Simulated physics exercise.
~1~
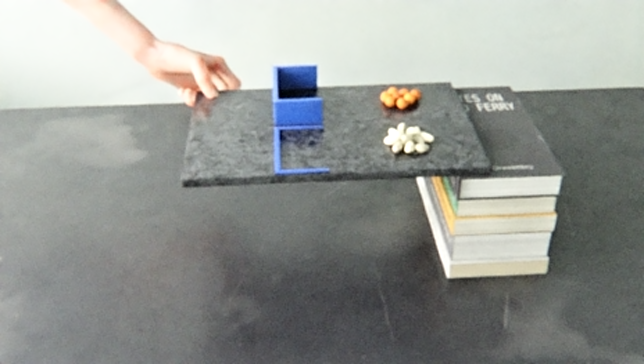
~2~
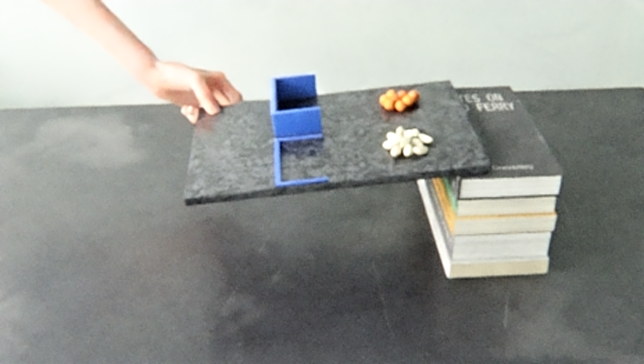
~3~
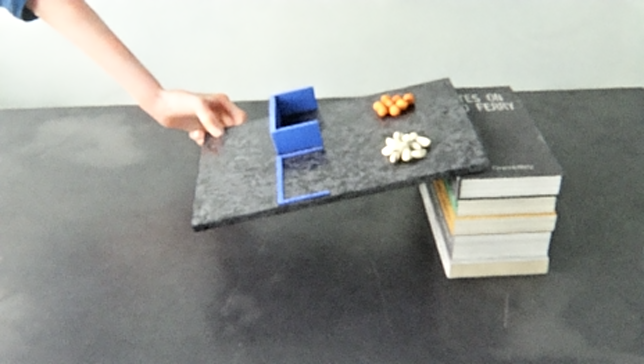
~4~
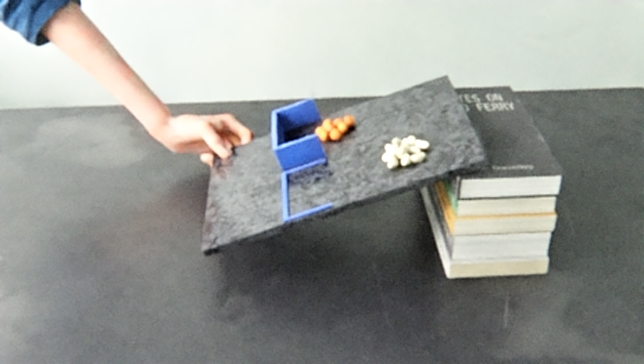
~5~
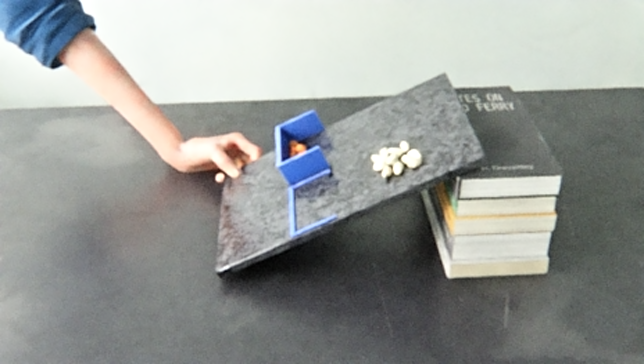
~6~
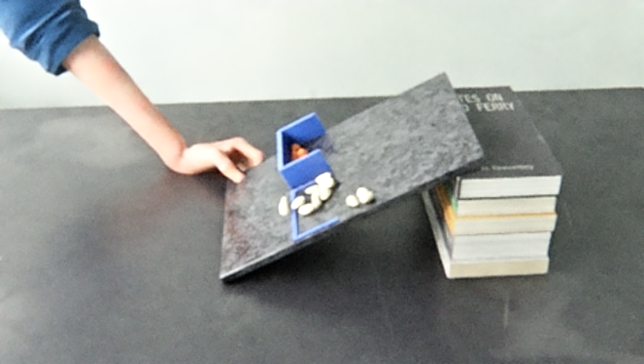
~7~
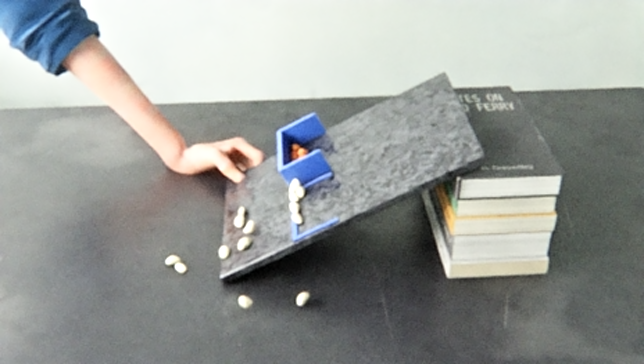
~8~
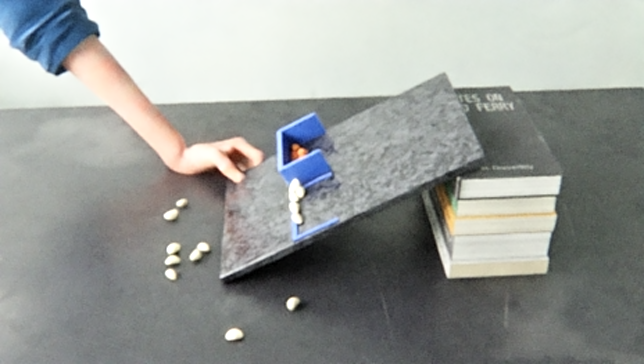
Hand tilting a dark board down leftward, orange pieces sliding into a blue barrier, then white ones mostly spilling past another.
